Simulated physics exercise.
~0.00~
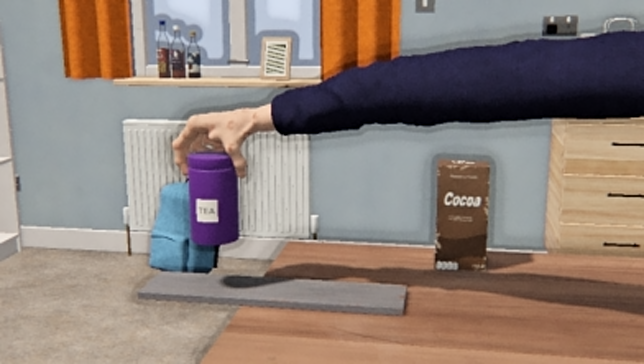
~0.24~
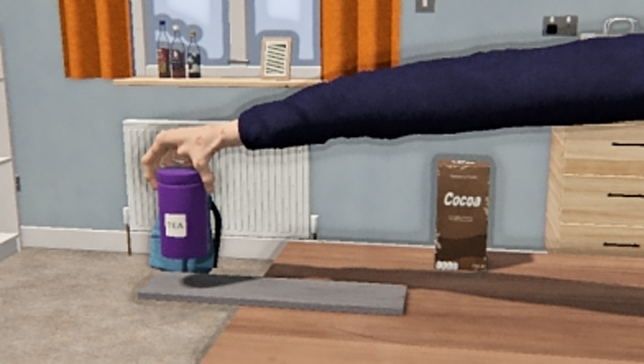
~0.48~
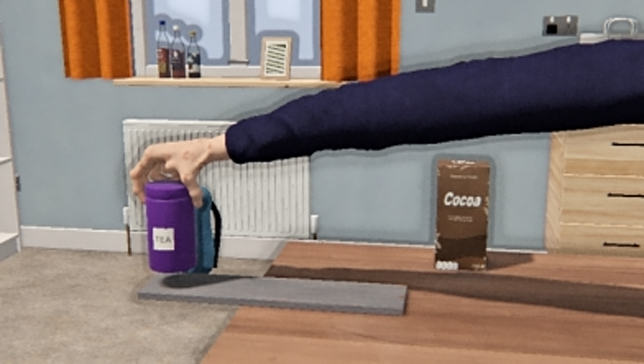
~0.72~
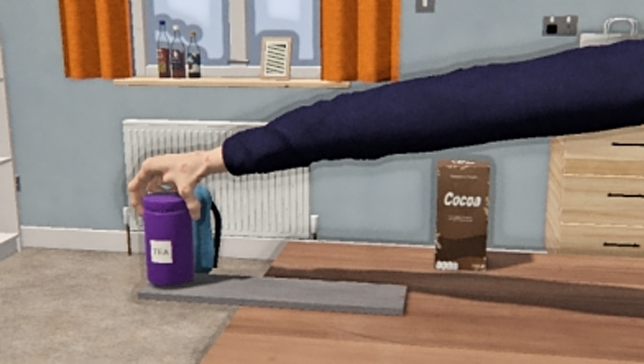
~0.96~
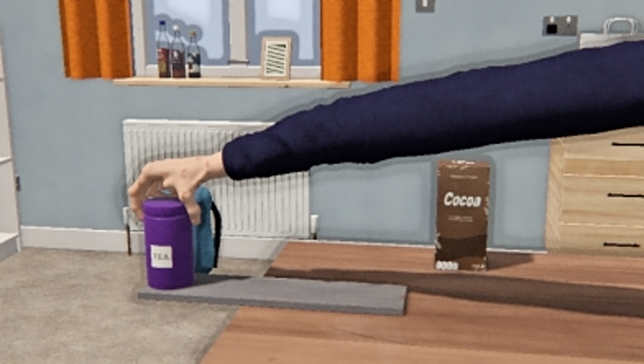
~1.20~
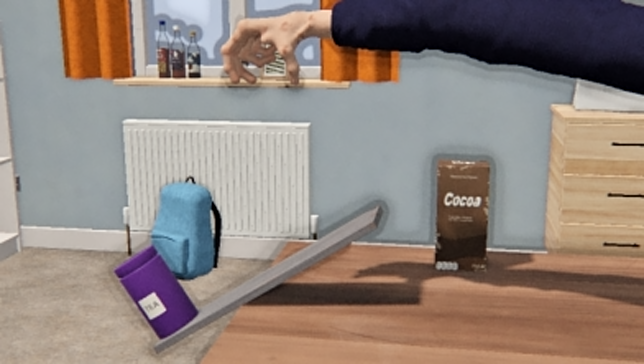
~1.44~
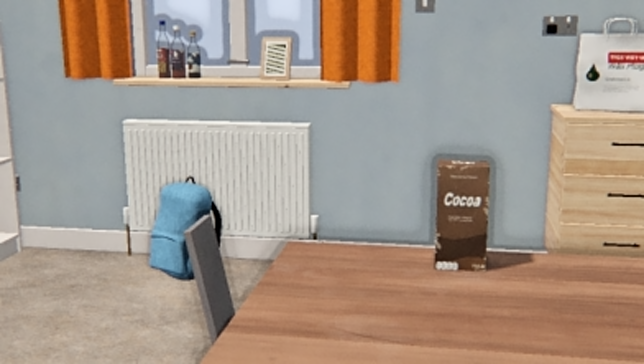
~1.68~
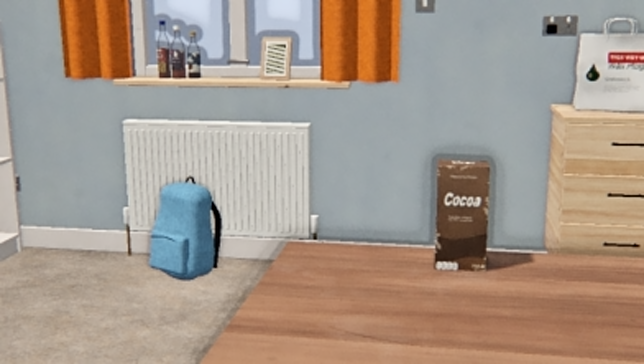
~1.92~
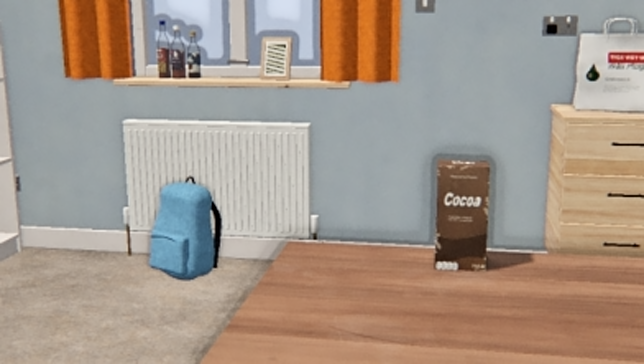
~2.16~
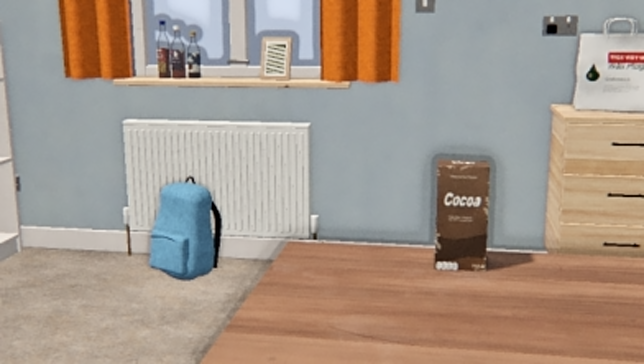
A purple jar labelled as tea hangs from a hand above a grey plank that juts past the left edge of a wooden table, with a brown cocoa carton standing further right. The hand carries the jar left and lowers it upright onto the plank's overhanging end. When the hand lets go and draws back, the plank tips, its right end swinging up while the jar leans and slides down at the left. The jar drops out of view, and the plank follows it over the edge. Only the carton remains on the table, unmoved.
